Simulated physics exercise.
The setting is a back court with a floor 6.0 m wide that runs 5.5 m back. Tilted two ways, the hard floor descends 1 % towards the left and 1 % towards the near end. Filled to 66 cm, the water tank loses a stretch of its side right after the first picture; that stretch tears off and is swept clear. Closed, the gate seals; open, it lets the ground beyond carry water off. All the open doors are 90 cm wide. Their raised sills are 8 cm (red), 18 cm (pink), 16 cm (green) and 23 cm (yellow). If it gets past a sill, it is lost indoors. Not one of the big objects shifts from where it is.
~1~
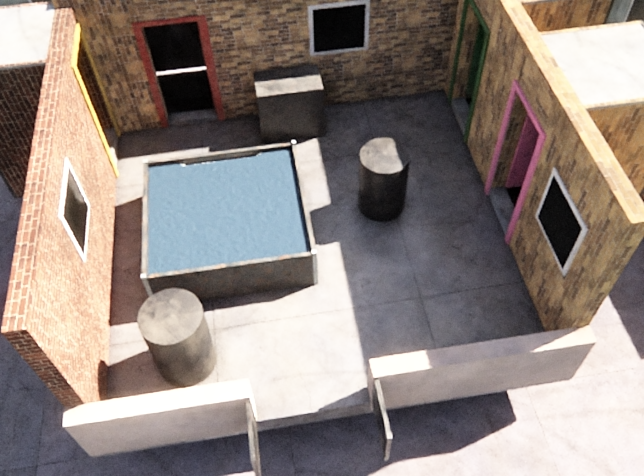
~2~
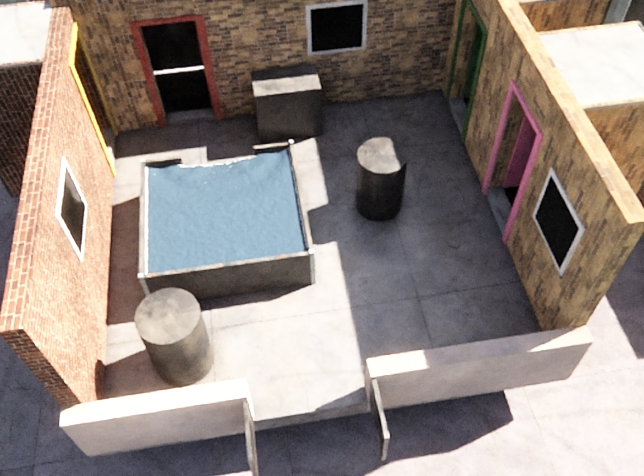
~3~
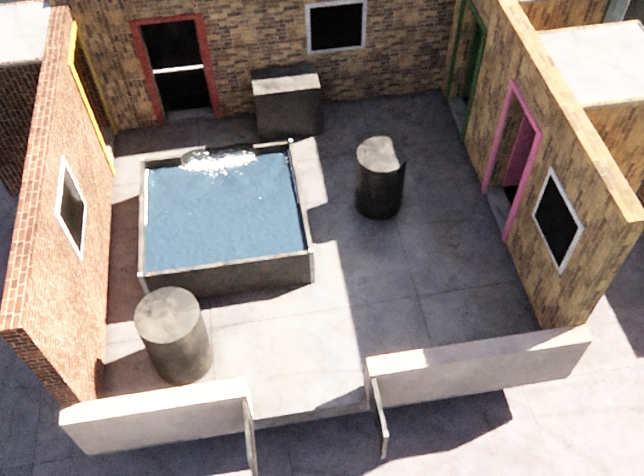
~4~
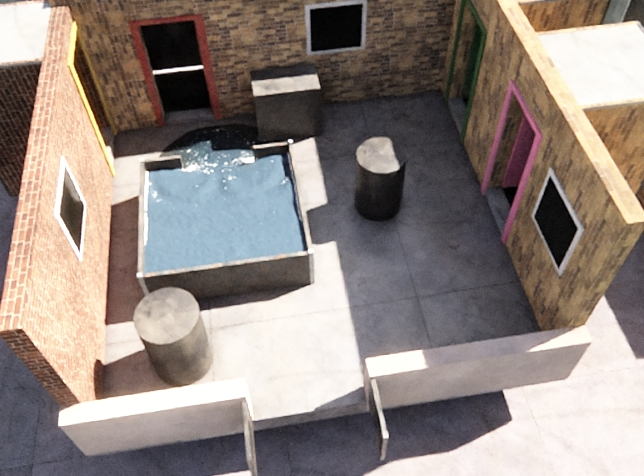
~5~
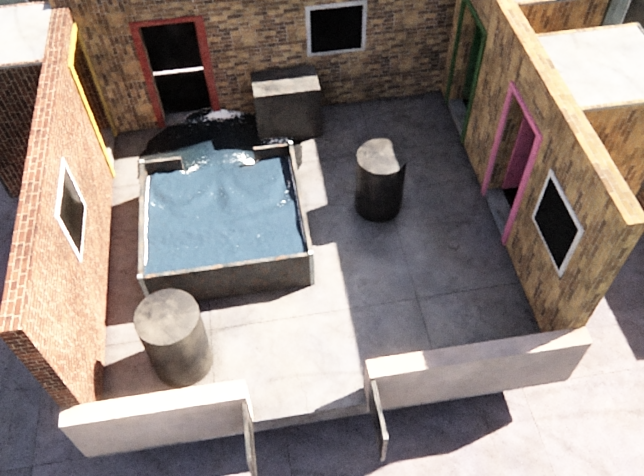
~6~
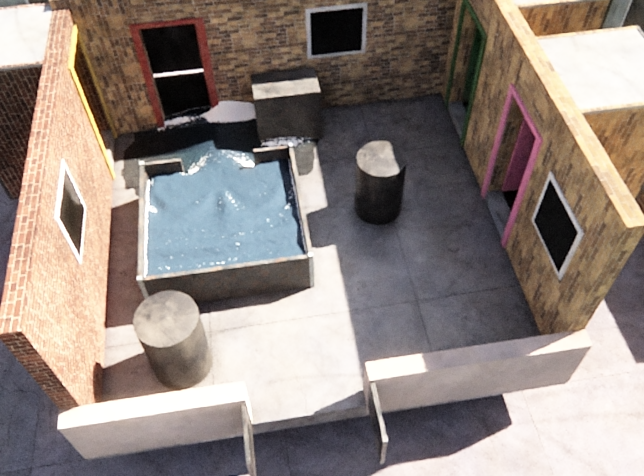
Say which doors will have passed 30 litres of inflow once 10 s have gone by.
In the end the red door tops the limit; the pink door never tops the limit; the green door never tops the limit; the yellow door tops the limit.
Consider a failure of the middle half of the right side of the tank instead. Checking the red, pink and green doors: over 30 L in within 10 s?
Then: Red under, pink not over, green not over.
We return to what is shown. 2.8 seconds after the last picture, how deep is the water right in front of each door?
You'd see red at 23 cm, pink at 2 cm, green at 9 cm and yellow at 30 cm.
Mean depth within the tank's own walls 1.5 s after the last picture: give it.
Roughly 38 centimetres.
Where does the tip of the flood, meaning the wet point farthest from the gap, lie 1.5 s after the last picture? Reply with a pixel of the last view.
Point: Roughly (438, 99) in the last view.
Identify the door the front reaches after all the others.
The pink door.
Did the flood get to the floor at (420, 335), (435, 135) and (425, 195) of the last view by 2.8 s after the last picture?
The first point is not yet hit, the second is awash and the third is awash.
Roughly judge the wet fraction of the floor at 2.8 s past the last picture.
Some 50 per cent of the floor is wet.
Then, 0.7 s after the last picture water covers 20 % of the floor and is deepest (46 cm) near (237, 131); red door 32 cm at the sill, 138 L in, pink door not reached, green door not reached, yellow door 13 cm at the sill, 0 L in.
Then, 1.5 s after the last picture water covers 30 % of the floor and is deepest (44 cm) near (116, 140); red door 34 cm at the sill, 311 L in, pink door not reached, green door 4 cm at the sill, 0 L in, yellow door 29 cm at the sill, 7 L in.
Then, 2.8 s after the last picture water covers 50 % of the floor and is deepest (33 cm) near (115, 147); red door 23 cm at the sill, 490 L in, pink door 2 cm at the sill, 0 L in, green door 9 cm at the sill, 0 L in, yellow door 30 cm at the sill, 66 L in.
Then, 5.3 s after the last picture water covers 80 % of the floor and is deepest (26 cm) near (102, 417); red door 18 cm at the sill, 670 L in, pink door 5 cm at the sill, 0 L in, green door 6 cm at the sill, 0 L in, yellow door 21 cm at the sill, 91 L in.
Then, 9.3 s after the last picture water covers 95 % of the floor and is deepest (20 cm) near (101, 430); red door 11 cm at the sill, 750 L in, pink door 4 cm at the sill, 0 L in, green door 3 cm at the sill, 0 L in, yellow door 13 cm at the sill, 91 L in.
